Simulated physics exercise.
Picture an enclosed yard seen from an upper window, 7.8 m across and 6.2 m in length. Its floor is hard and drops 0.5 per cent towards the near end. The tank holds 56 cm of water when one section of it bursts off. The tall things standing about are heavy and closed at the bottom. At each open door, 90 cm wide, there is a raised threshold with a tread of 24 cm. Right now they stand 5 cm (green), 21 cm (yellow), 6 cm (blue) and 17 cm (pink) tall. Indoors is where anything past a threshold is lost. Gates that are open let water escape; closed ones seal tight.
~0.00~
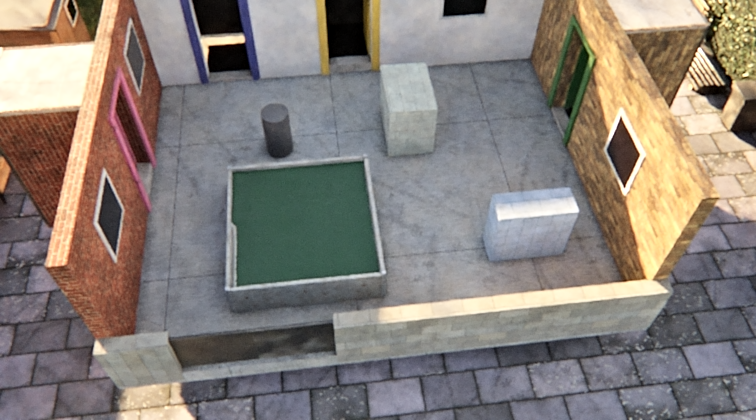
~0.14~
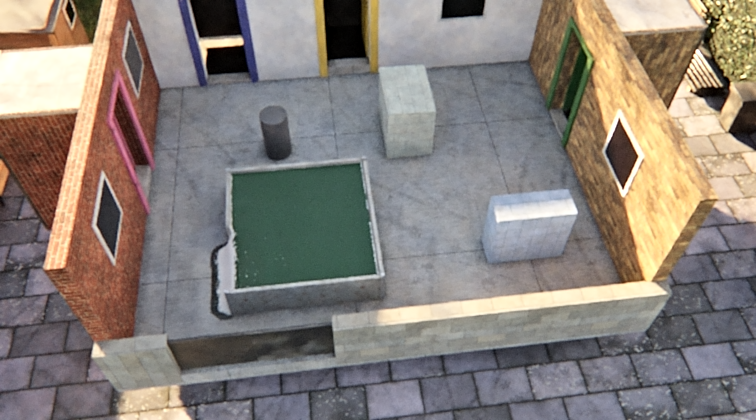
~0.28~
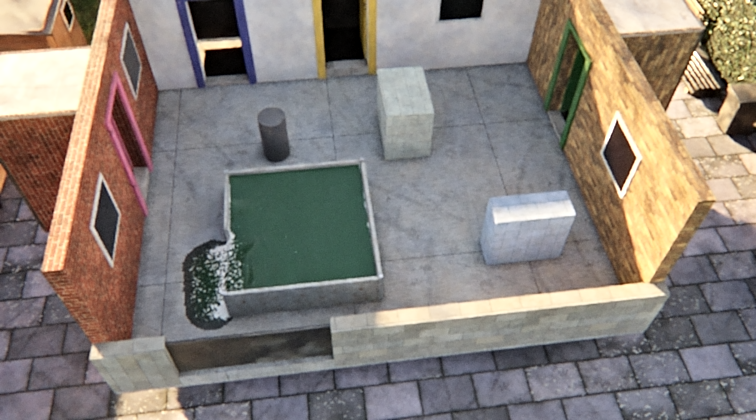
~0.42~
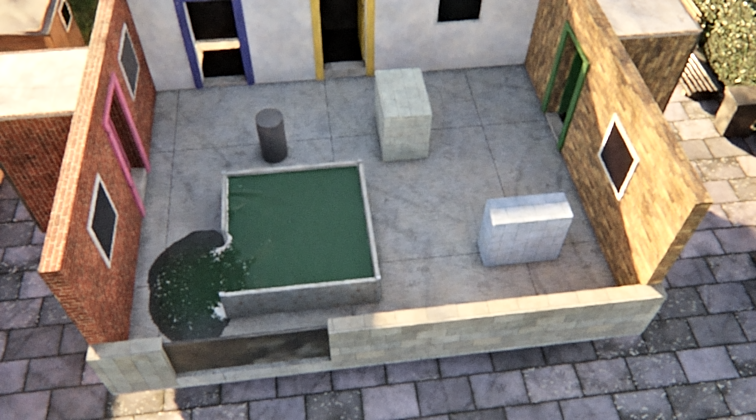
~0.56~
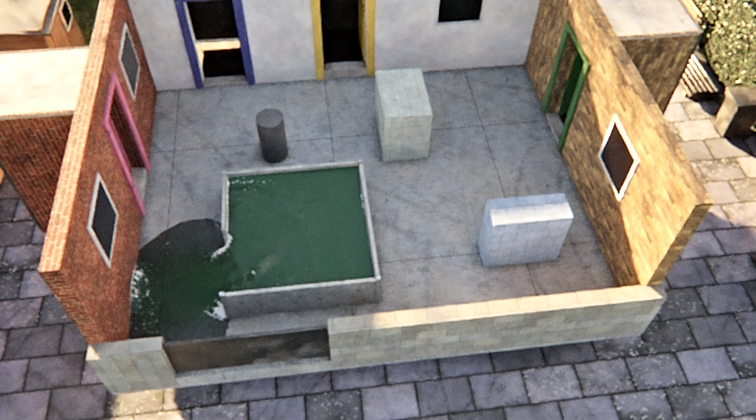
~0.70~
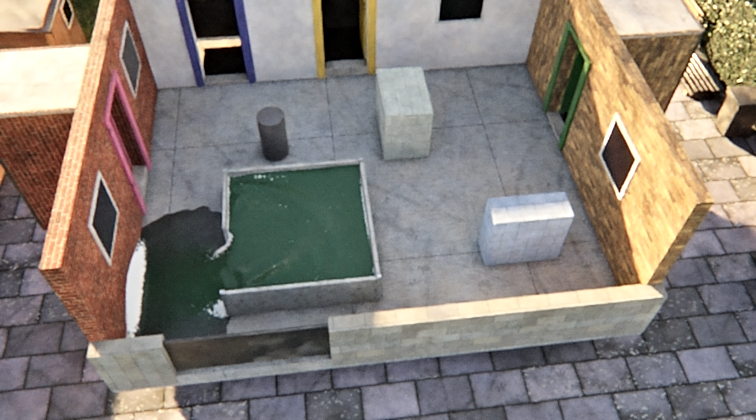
A paved yard enclosed by a red brick wall on the left, a tan stone wall on the right and a white wall behind is seen from high above. A square tank of dark green water stands left of centre, with a dark cylinder and two pale blocks beyond and right. Water bursts through its left side, foaming, and spreads across the floor to the brick wall as the view shifts very slightly.
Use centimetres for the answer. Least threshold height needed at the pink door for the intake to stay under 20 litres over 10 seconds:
5 cm or so.
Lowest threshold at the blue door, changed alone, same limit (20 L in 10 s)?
Blue: Roughly 12.0 cm.
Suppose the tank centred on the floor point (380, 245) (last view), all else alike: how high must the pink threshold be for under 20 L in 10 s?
Close to 7.5 cm would do it.
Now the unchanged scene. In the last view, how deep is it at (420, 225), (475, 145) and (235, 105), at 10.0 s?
Around 3 cm, 4 cm and 9 cm.
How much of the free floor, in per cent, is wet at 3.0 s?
Some 30 in a hundred.
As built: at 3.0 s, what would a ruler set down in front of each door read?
Lab note, cm: Green 0; yellow 0; blue 2; pink 9.
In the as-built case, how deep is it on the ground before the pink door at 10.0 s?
Some 5.0 centimetres.
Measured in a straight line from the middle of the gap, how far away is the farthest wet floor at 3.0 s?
Near 5.0 m, more or less.
After 1.4 s water covers 10 % of the floor, deepest (55 cm) near (126, 366); 6 cm at the pink door, 0 litres in over its 17 cm threshold.
After 3.0 s water covers 30 % of the floor, deepest (36 cm) near (126, 366); 9 cm at the pink door, 0 litres in over its 17 cm threshold.
After 10.0 s water covers 100 % of the floor, deepest (12 cm) near (126, 366); 5 cm at the pink door, 0 litres in over its 17 cm threshold.
At the pink door as built, the water arrived by 1.2 s and peaked near 9 cm at 4.4 s.
With a threshold of 4.5 cm, 27 litres would have come in within the 10 s; with 5.5 cm, 16 litres. So under 20 litres takes about 5 cm.
